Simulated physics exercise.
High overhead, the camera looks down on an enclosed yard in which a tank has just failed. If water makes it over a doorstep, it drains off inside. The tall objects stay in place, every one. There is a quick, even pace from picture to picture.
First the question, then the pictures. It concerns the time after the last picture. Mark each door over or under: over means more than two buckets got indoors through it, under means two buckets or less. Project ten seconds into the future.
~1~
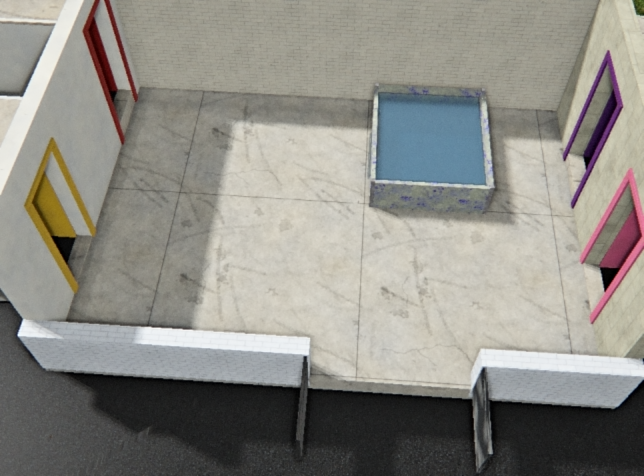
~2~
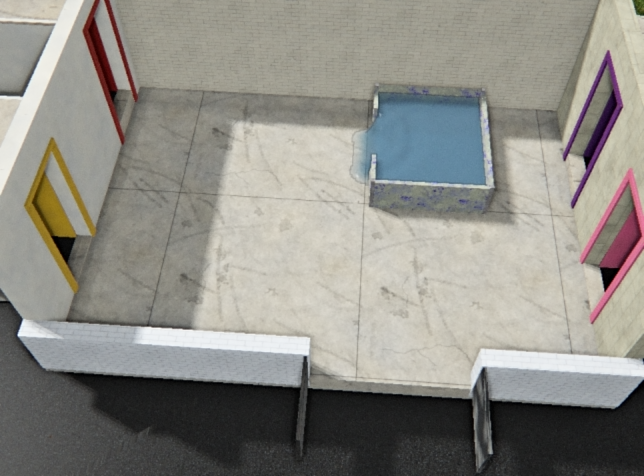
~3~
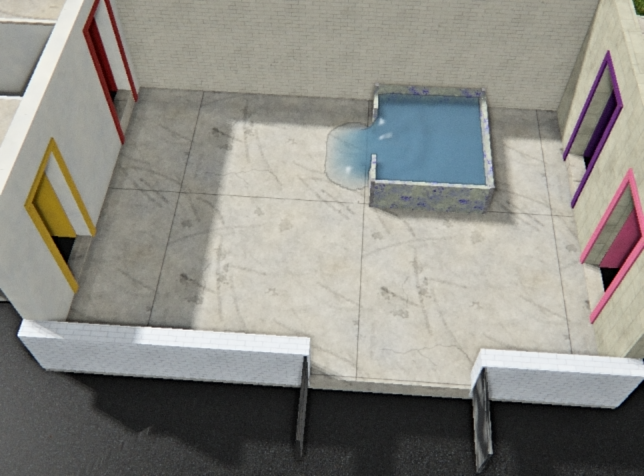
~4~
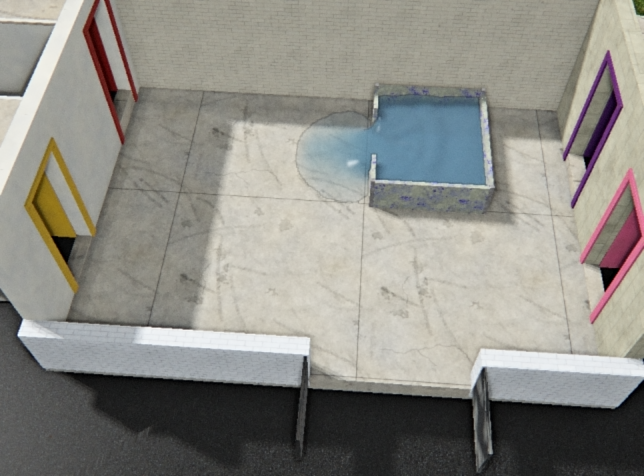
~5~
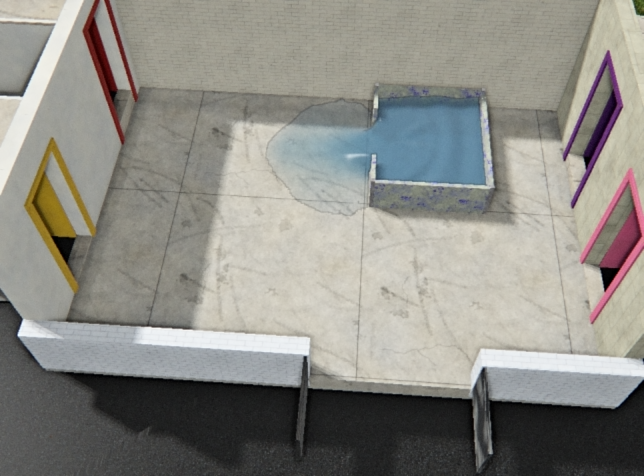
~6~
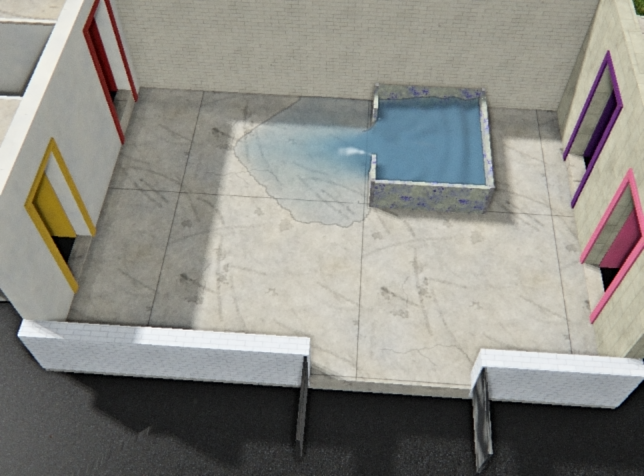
Yellow door - over, purple door - under, pink door - under, red door - under.
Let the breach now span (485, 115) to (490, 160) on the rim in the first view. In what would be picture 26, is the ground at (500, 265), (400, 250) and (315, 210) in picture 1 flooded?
Submerged, unwetted, unwetted.
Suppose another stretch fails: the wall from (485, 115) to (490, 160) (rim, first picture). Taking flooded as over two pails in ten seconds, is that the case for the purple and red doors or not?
The purple door takes more; the red door is under.
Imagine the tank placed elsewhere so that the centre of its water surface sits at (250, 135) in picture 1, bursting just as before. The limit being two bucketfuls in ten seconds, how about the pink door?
The pink door exceeds the limit.
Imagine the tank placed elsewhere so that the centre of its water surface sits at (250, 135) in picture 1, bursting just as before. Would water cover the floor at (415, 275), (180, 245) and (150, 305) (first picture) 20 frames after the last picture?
In the order asked: Not reached, reached by the flood, reached by the flood.
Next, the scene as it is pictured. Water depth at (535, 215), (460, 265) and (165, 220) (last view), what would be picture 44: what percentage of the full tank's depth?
The depth comes out near 0, 0 and 10 per cent.
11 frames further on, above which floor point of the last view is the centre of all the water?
I'd point to (340, 159).
A moment on, water covers 25 % of the floor; the yellow door not reached, the purple door not reached, the pink door not reached, the red door not reached.
Next, water covers 40 % of the floor; the yellow door not reached, the purple door not reached, the pink door not reached, the red door wet at the sill, nothing in.
Then, water covers 50 % of the floor; the yellow door under two buckets in, the purple door not reached, the pink door not reached, the red door wet at the sill, nothing in.
Later, water covers 55 % of the floor; the yellow door over two buckets in, the purple door not reached, the pink door not reached, the red door wet at the sill, nothing in.
In the end, water covers 90 % of the floor; the yellow door over two buckets in, the purple door not reached, the pink door under two buckets in, the red door wet at the sill, nothing in.
